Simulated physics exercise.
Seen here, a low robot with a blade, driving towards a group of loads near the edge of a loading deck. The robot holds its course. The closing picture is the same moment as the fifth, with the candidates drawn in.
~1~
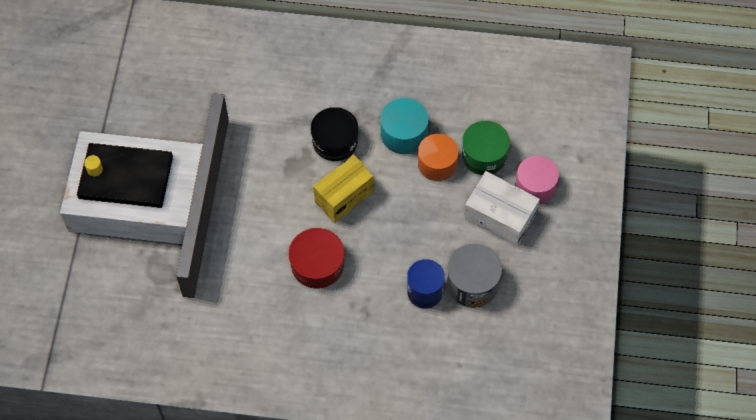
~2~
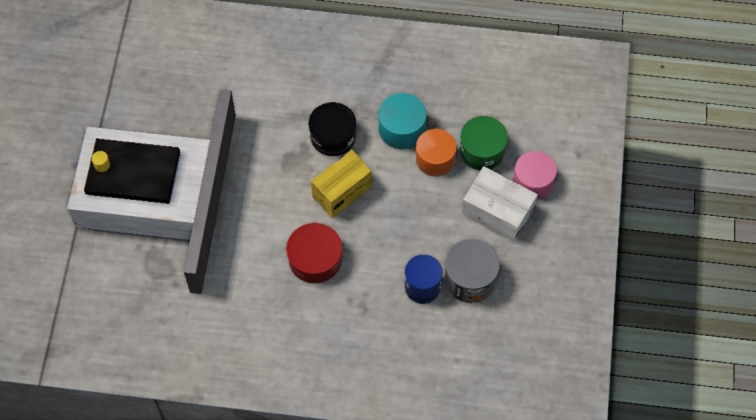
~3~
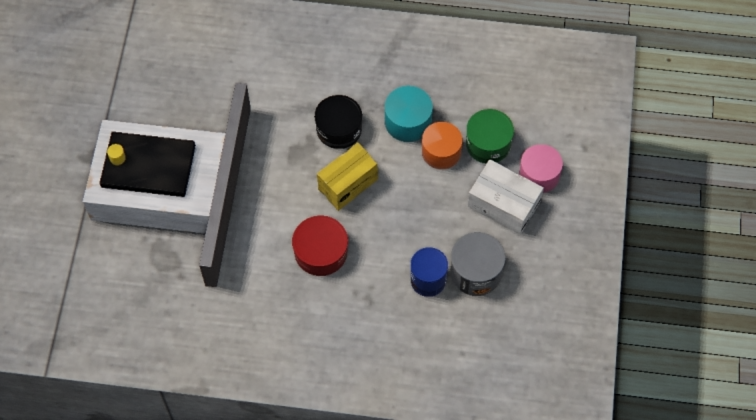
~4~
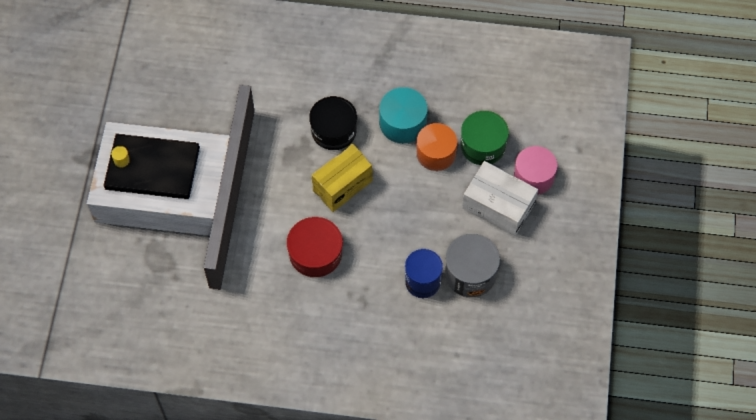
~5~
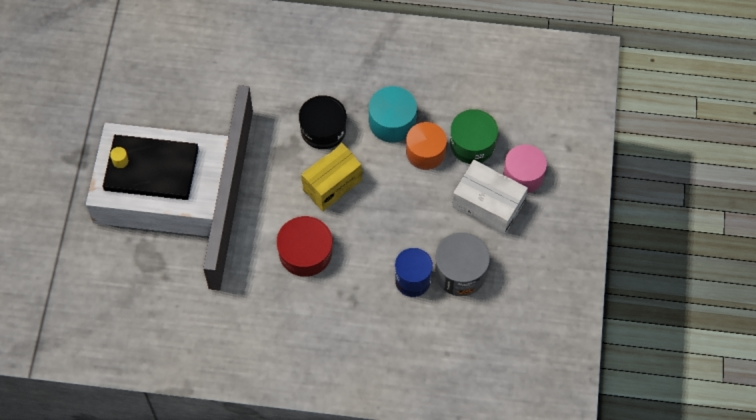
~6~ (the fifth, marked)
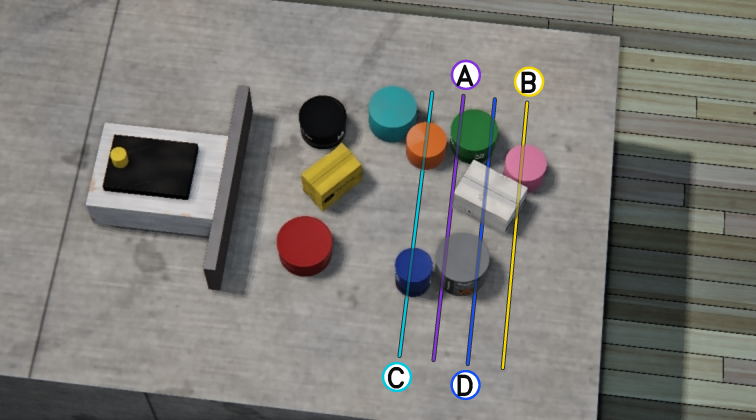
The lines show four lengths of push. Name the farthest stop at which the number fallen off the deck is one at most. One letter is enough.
The farthest such stop is B.
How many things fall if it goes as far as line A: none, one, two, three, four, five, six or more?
By then, none.
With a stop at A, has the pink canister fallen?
By then, no.
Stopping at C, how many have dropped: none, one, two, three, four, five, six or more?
By then, none.
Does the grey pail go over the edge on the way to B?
No.
On the marked copy, A at (449, 222); B at (515, 230); C at (417, 219); D at (482, 226).
With B. Early on, robot (259, 178); turquoise canister (415, 112); black pail (371, 131).
Further on, robot (363, 190); pink canister (537, 171); white box (524, 225).
At the end, robot (443, 199); grey pail (585, 300); white box (587, 243); none fallen.
As for the rest, A is within the limit but short; C is within the limit but short; D is within the limit but short.
